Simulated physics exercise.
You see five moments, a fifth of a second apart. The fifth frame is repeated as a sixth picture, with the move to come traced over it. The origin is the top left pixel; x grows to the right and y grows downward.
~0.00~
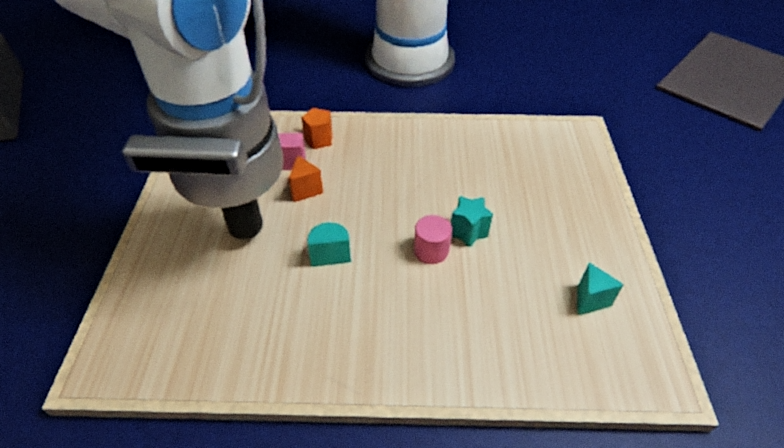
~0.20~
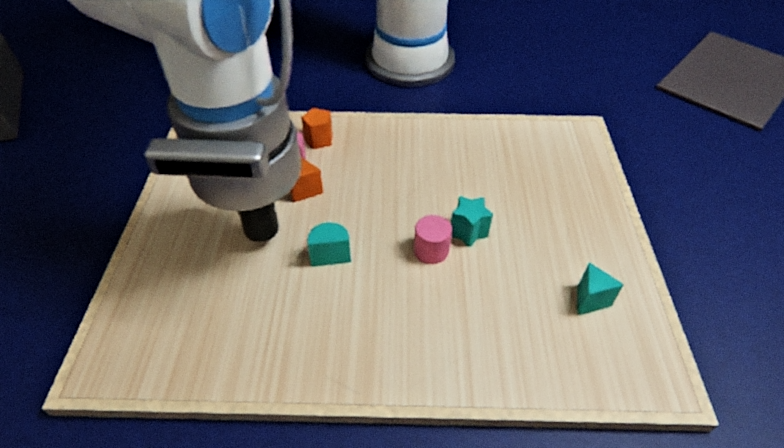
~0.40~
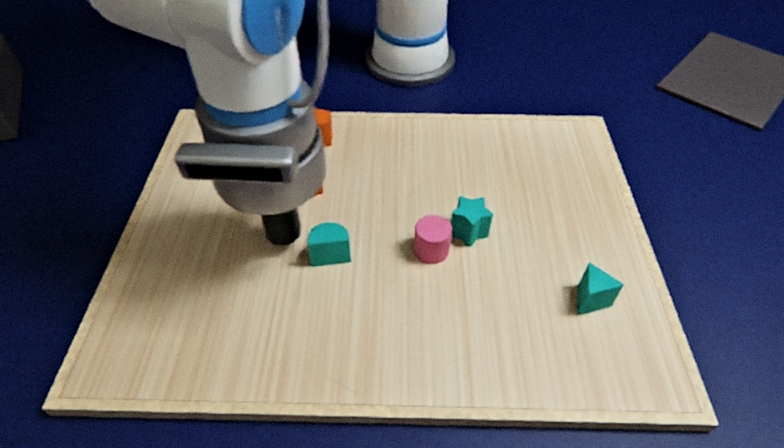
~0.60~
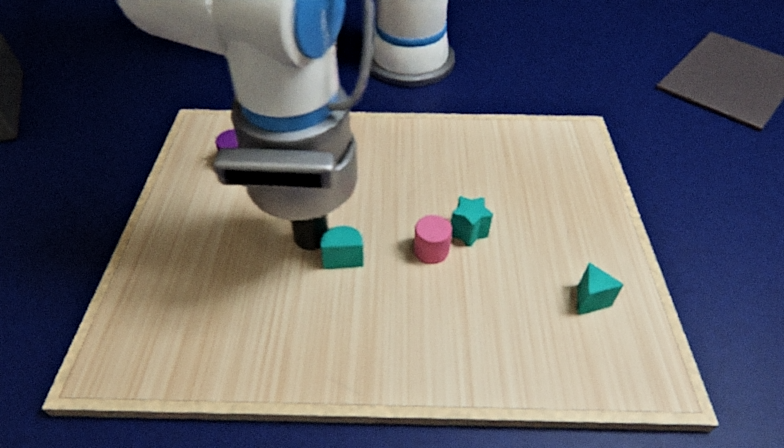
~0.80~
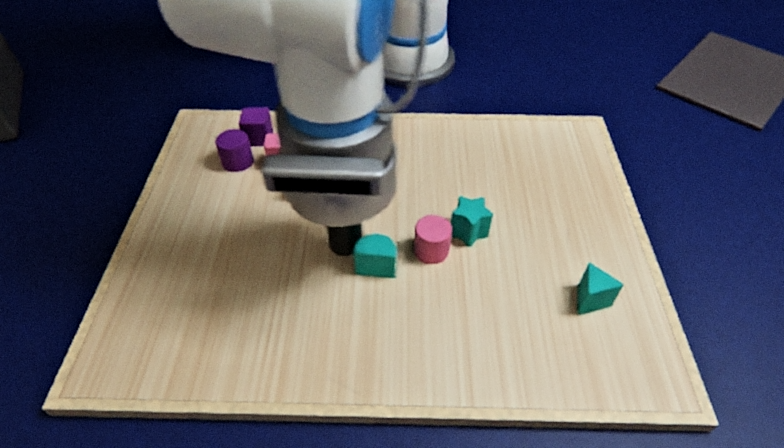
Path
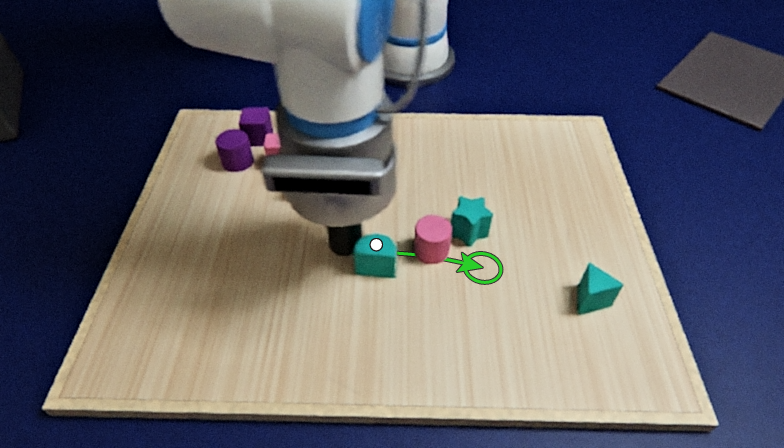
A white and blue robot arm with a black peg moves rightward over a pale wooden board on a dark blue surface, seen from above at a fixed angle. Orange, pink and purple blocks sit toward the upper left, with a pink cylinder and turquoise star near the middle and a turquoise wedge at right. The peg reaches the turquoise half-round block and pushes it right, toward the unmoving cylinder.
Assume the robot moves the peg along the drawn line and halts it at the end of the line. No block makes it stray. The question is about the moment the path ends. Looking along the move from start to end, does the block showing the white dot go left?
No, that is not how it ends up.
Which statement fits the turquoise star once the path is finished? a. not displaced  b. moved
The one that fits is b, moved.
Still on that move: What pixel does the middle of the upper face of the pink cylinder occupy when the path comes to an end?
The spot you're after is about (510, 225) in the image.
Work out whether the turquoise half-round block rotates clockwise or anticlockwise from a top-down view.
Clockwise, looking down.
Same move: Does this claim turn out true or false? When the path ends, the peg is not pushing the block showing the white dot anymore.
Answer: True.
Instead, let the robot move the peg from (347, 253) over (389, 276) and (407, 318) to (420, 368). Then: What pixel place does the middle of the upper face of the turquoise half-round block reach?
Expect it around (440, 274).
Path on the board, from (347, 253) through (415, 255) to (483, 268); the dot is on the turquoise half-round block.
What follows on the original path. One third of the way, peg at (393, 243); turquoise half-round block at (414, 256), turned 45° clockwise.
Two thirds of the way, peg at (439, 248); turquoise half-round block at (429, 264), turned 80° clockwise; pink cylinder at (475, 227); turquoise star at (482, 203), turned 20° anticlockwise.
At the end, peg at (485, 257); turquoise half-round block at (429, 264), turned 80° clockwise; pink cylinder at (510, 225); turquoise star at (487, 201), turned 55° anticlockwise.
